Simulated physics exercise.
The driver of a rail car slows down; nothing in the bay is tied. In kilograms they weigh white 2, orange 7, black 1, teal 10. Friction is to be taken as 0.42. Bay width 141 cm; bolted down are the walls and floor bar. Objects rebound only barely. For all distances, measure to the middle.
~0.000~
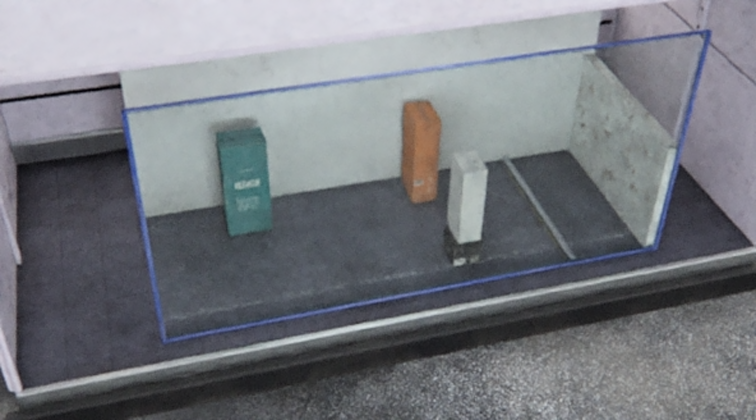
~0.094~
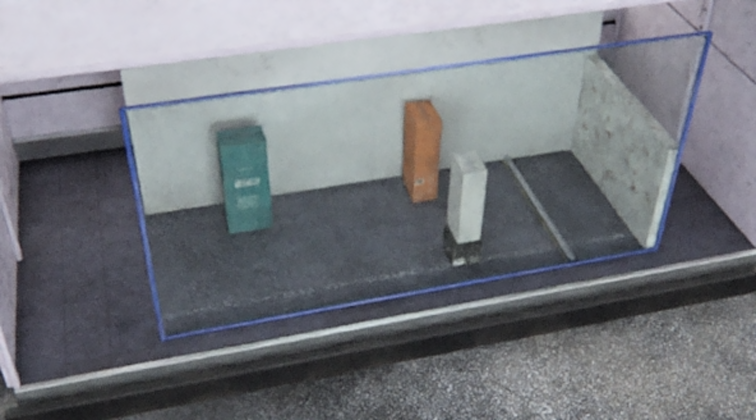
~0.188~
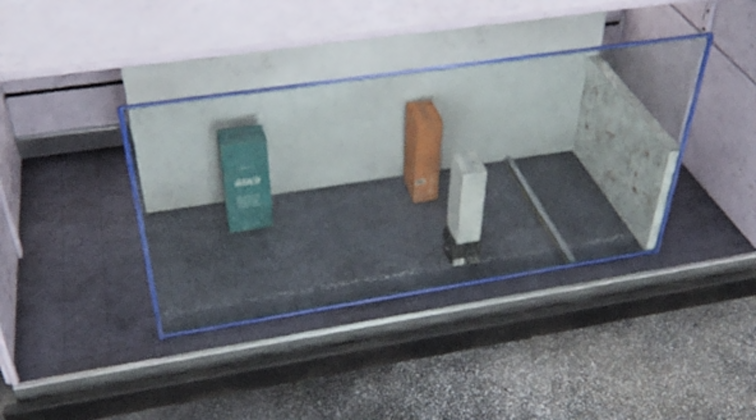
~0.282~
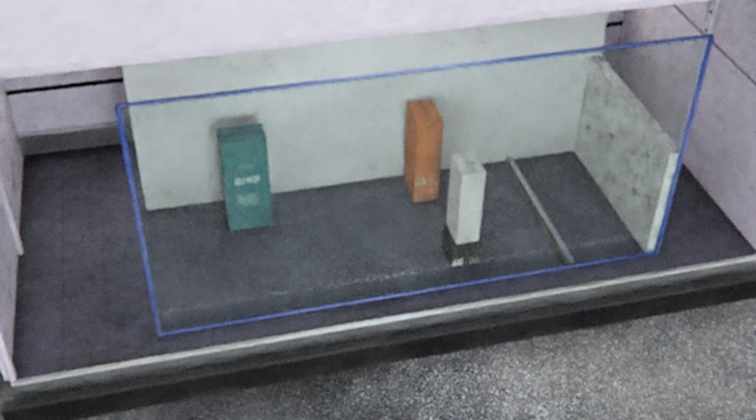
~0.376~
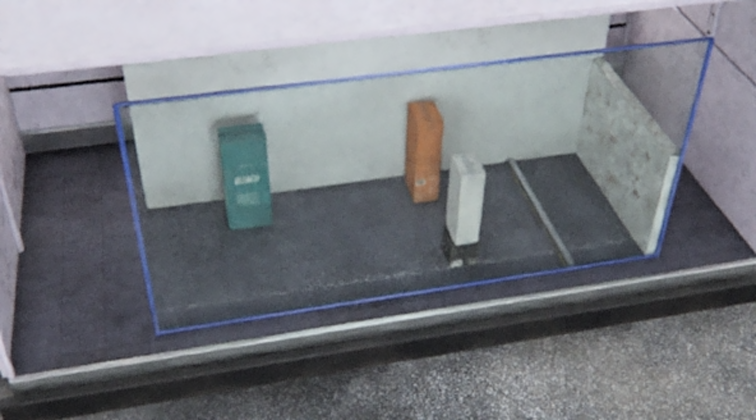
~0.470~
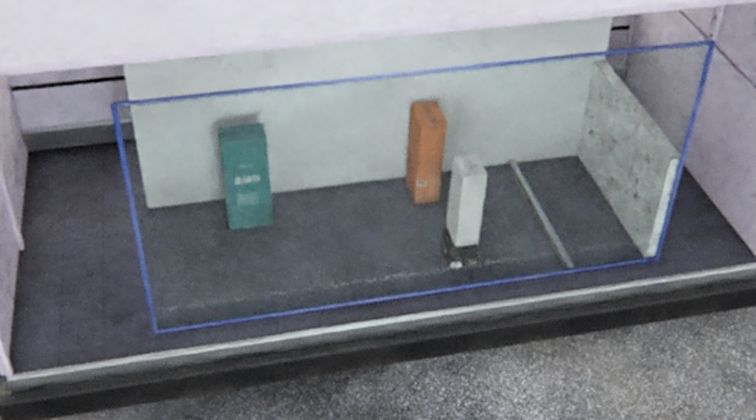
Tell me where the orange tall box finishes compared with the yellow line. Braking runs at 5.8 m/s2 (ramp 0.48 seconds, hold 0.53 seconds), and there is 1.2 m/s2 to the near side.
It finishes beyond the yellow line.
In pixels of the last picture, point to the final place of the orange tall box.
(550, 171).
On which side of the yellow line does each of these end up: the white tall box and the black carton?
White tall box crosses the line, black carton stops before the line.
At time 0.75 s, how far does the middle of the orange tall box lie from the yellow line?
Around 65 cm shy of it.
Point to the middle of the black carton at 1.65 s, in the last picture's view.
At that moment it is roughly at (538, 241).
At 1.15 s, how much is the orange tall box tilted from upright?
Close to 90 degrees off upright.
After 0.75 s the orange tall box is 67 cm short of the yellow line, tilted 25°, near (446, 151) in the last picture's view; the white tall box 57 cm short of the yellow line, tilted 20°.
After 1.15 s the orange tall box is 2 cm short of the yellow line, tilted 85°, near (522, 169) in the last picture's view; the white tall box 26 cm past the yellow line, tilted 100°.
After 1.65 s the orange tall box is 22 cm past the yellow line, tilted 95°, near (550, 171) in the last picture's view.
After 1.9 s, white tall box crosses the yellow line; orange tall box crosses the yellow line; black carton stops short of the yellow line.
